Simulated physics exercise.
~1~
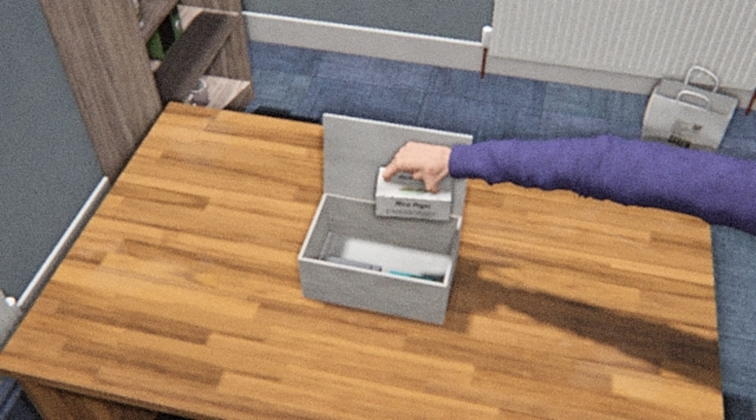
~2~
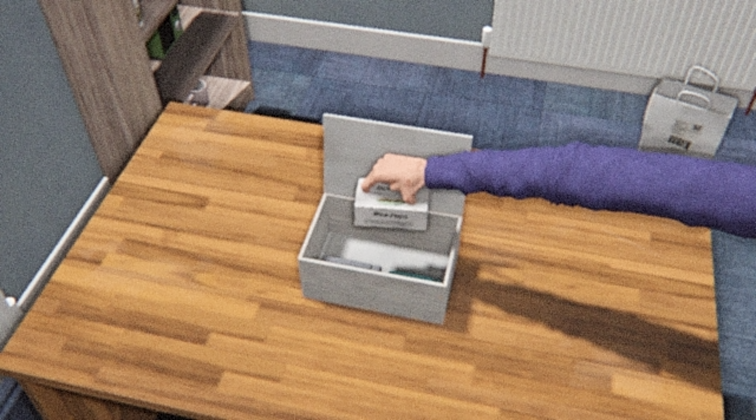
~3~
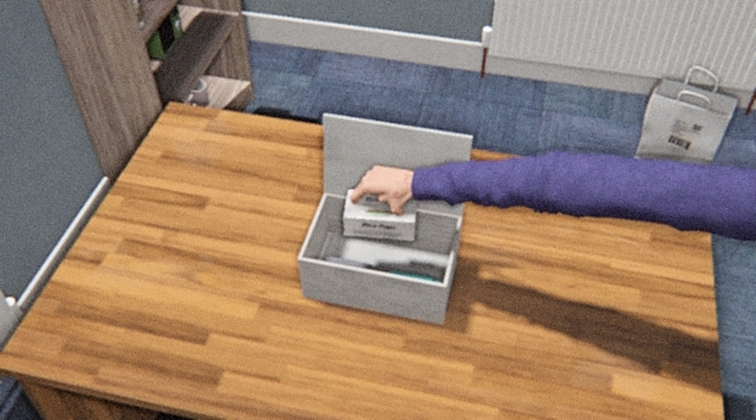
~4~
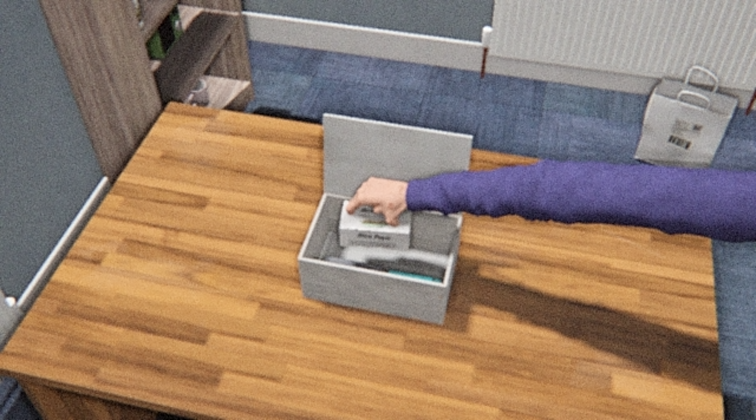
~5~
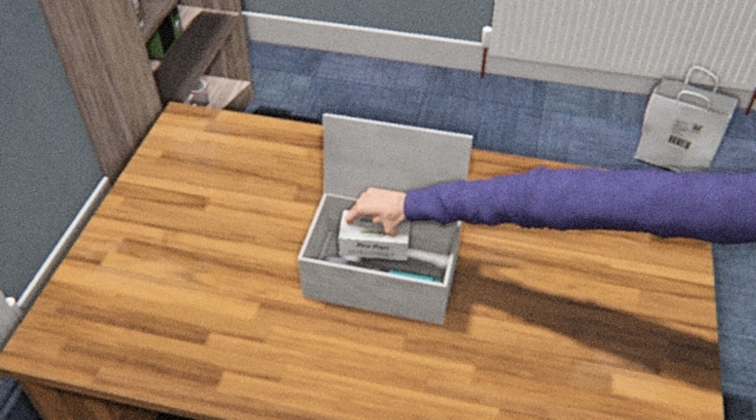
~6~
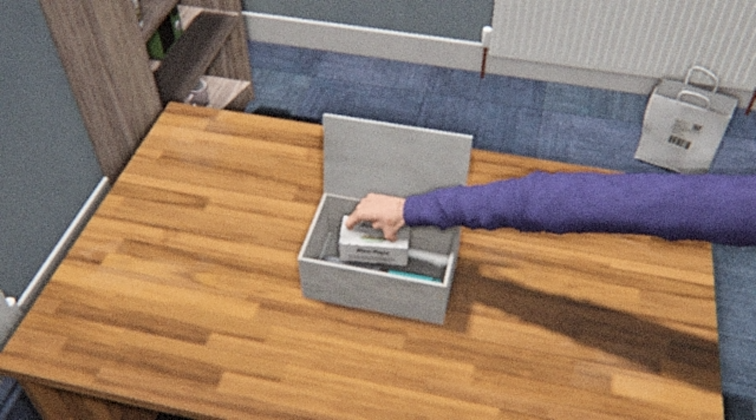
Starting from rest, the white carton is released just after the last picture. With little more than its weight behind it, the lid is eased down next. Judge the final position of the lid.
The lid finishes down on the rim.
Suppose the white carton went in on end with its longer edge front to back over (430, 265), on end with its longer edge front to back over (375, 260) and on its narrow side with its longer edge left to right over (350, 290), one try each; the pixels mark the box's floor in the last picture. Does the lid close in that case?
Try 1: Lid stays raised; try 2: Lid stays raised; try 3: Lid goes down.
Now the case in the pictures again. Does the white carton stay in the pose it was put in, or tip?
The white carton tips.
Then, 0.60 s after the last picture, white carton on its side near (374, 240); grey shaker rolled about its own width; turquoise shaker rolled a little.
Then, 1.60 s after the last picture, lid 56° above the rim; white carton on its side near (374, 240); grey shaker rolled about its own width; turquoise shaker rolled a little.
Then, 1.90 s after the last picture, lid 19° above the rim; white carton on its side near (374, 240); grey shaker rolled about its own width; turquoise shaker rolled a little.
At rest, lid shut; tipped over in the box, white carton; the other 2 in place. Seen from the same camera at the end, white carton near (374, 240).
